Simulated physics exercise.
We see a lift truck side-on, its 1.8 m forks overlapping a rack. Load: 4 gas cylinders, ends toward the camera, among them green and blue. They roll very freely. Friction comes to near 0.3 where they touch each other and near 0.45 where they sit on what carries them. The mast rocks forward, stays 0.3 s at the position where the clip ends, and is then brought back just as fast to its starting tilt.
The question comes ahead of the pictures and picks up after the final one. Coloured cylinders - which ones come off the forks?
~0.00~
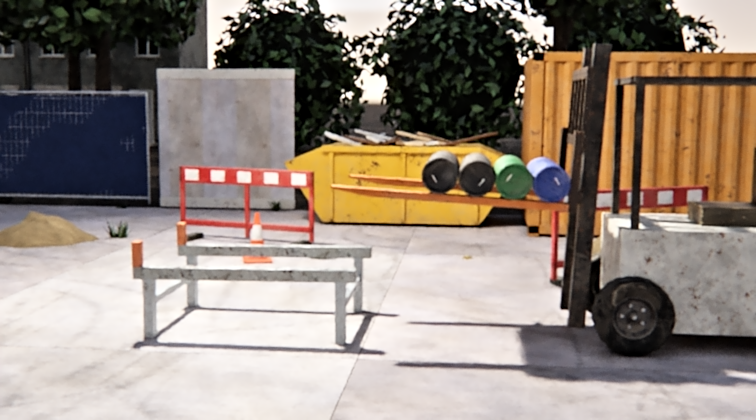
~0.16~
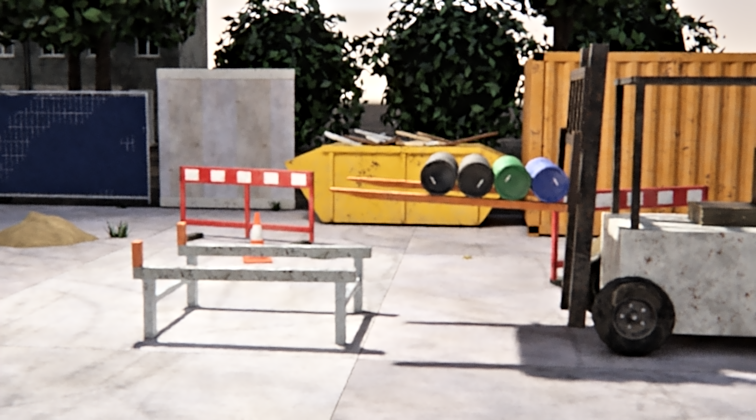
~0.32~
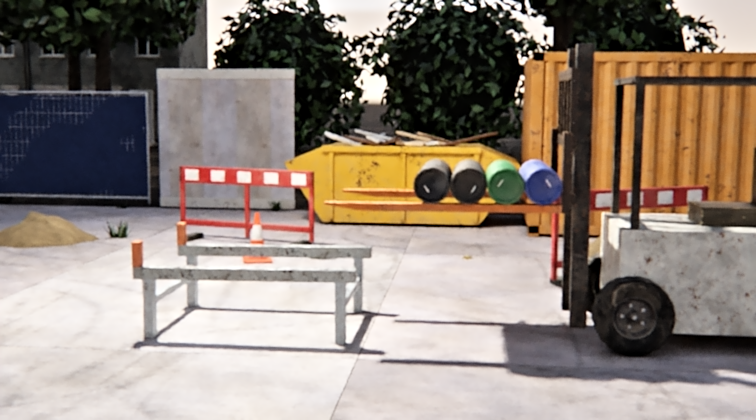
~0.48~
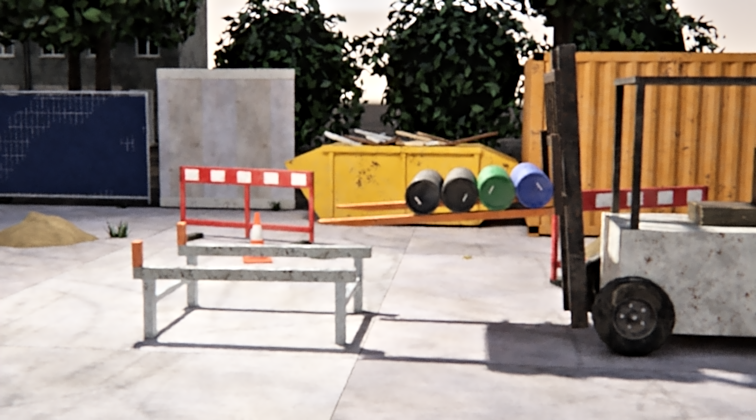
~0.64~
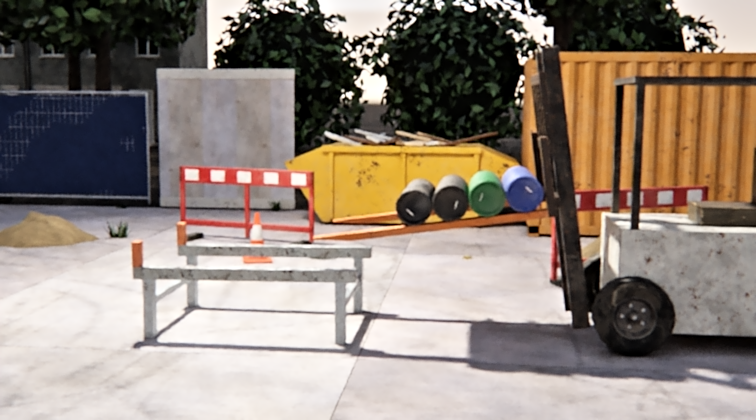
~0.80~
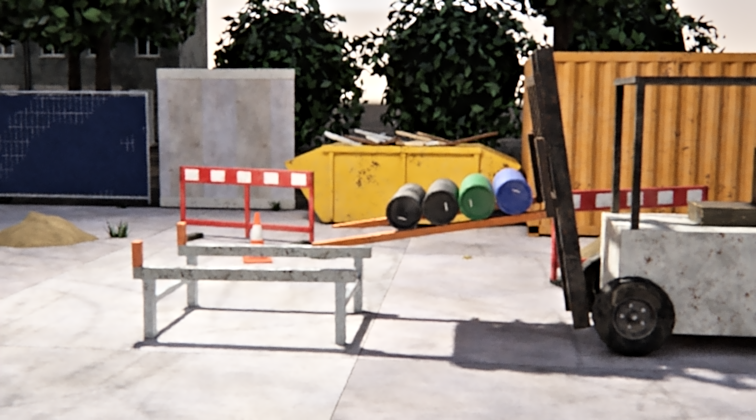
Green cylinder: Goes, blue: Goes.
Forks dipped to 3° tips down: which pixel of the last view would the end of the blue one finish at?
It would finish close to (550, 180) in the last picture.
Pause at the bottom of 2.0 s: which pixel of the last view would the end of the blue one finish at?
Around pixel (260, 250).
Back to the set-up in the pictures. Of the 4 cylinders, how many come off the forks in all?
It comes to 4.
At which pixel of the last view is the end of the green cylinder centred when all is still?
Around (225, 251).
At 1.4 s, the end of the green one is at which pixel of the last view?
Roughly at (422, 197) in the last picture.
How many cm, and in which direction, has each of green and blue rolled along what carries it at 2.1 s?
Green has shifted 130 left and blue 130 left.
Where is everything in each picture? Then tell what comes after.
Green at (514, 182), blue at (552, 185); forks 3° tips up; tips at (335, 187); 4 of the 4 lie directly on the forks, in the first picture.
Green at (513, 183), blue at (551, 185); forks 3° tips up, in the second picture.
Green at (506, 187), blue at (544, 187); forks level, in the third picture.
Green at (497, 193), blue at (535, 191); forks 5° tips down; tips at (322, 222), in the fourth picture.
Green at (487, 199), blue at (525, 195); forks 8° tips down, in the fifth picture.
Green at (477, 203), blue at (515, 197); forks 10° tips down; tips at (317, 244), in the sixth picture.
After 1.4 s, green is on the forks, 80 cm from the tips, rolling left; blue is on the forks, 110 cm from the tips, rolling left; 0 of 4 have left the forks.
After 2.1 s, green is on the forks, 10 cm from the tips, rolling left; blue is on the forks, 40 cm from the tips, rolling left; 2 of 4 have left the forks.
After 2.9 s, green is on the rack, 105 cm from the rack's far end, rolling left; blue is in the air, 145 cm from the rack's far end, rolling left; 4 of 4 have left the forks.
At rest (3.6 s), green is on the rack, 75 cm from the rack's far end; blue is on the rack, 105 cm from the rack's far end; 4 of 4 have left the forks.
